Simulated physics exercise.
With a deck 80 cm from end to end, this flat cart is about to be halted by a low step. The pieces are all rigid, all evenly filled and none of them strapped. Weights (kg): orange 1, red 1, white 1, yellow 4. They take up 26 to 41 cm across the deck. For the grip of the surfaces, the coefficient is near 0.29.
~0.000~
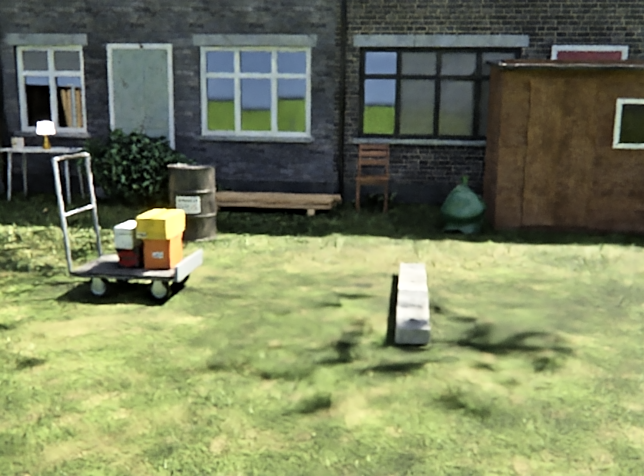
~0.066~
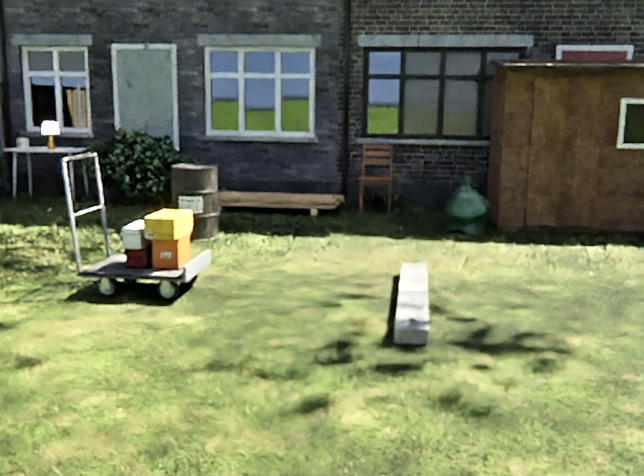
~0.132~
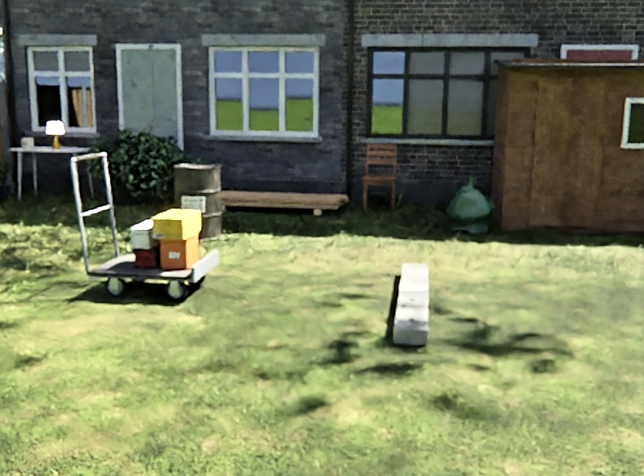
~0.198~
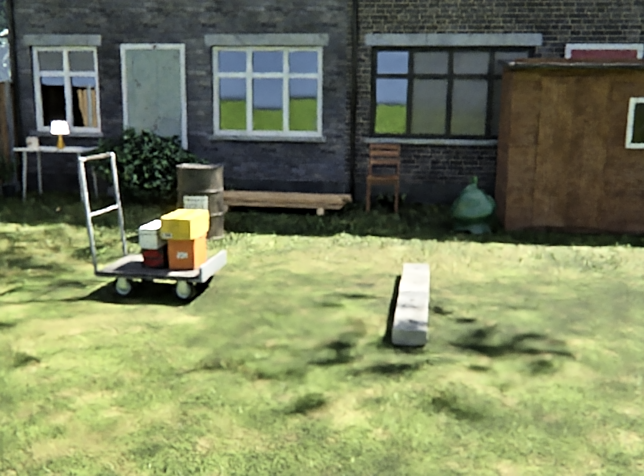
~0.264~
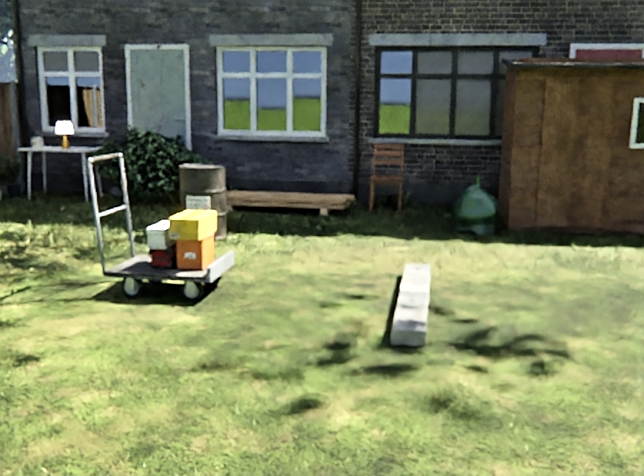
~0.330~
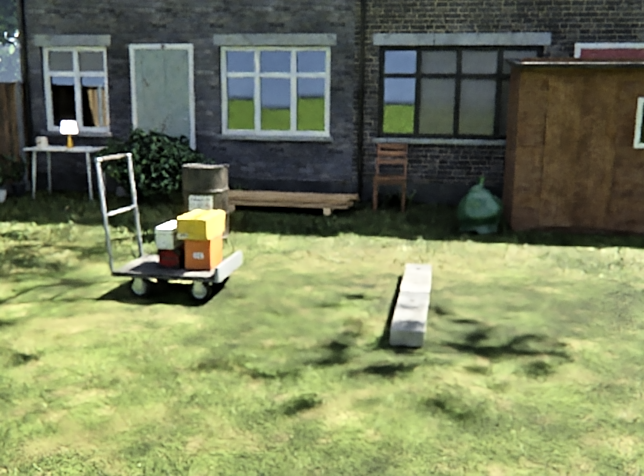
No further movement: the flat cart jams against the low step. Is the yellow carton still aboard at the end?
Yes, it stays aboard.
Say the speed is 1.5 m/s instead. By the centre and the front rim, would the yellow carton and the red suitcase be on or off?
Then the yellow one comes off but the red one holds on.
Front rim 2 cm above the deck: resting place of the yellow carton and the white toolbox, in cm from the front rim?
Yellow 10 behind, white 30 behind.
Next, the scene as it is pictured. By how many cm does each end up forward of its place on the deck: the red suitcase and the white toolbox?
Forward shift in cm: Red 10, white 15.
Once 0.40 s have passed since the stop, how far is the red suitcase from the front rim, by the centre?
Roughly 35 cm short of the front rim.
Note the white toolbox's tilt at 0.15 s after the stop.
Roughly 0° from upright.
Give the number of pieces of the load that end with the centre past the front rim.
Count of them: 0.
After 1.88 s the deck stops.
After 2.28 s the yellow carton is 8 cm behind the rim, tilted 0°, near (403, 234) in the last picture's view.
After 2.68 s the yellow carton is 8 cm behind the rim, tilted 0°, near (403, 234) in the last picture's view.
At rest, 2.9 s, nothing is past the rim; behind it, orange tote, red suitcase, white toolbox and yellow carton.
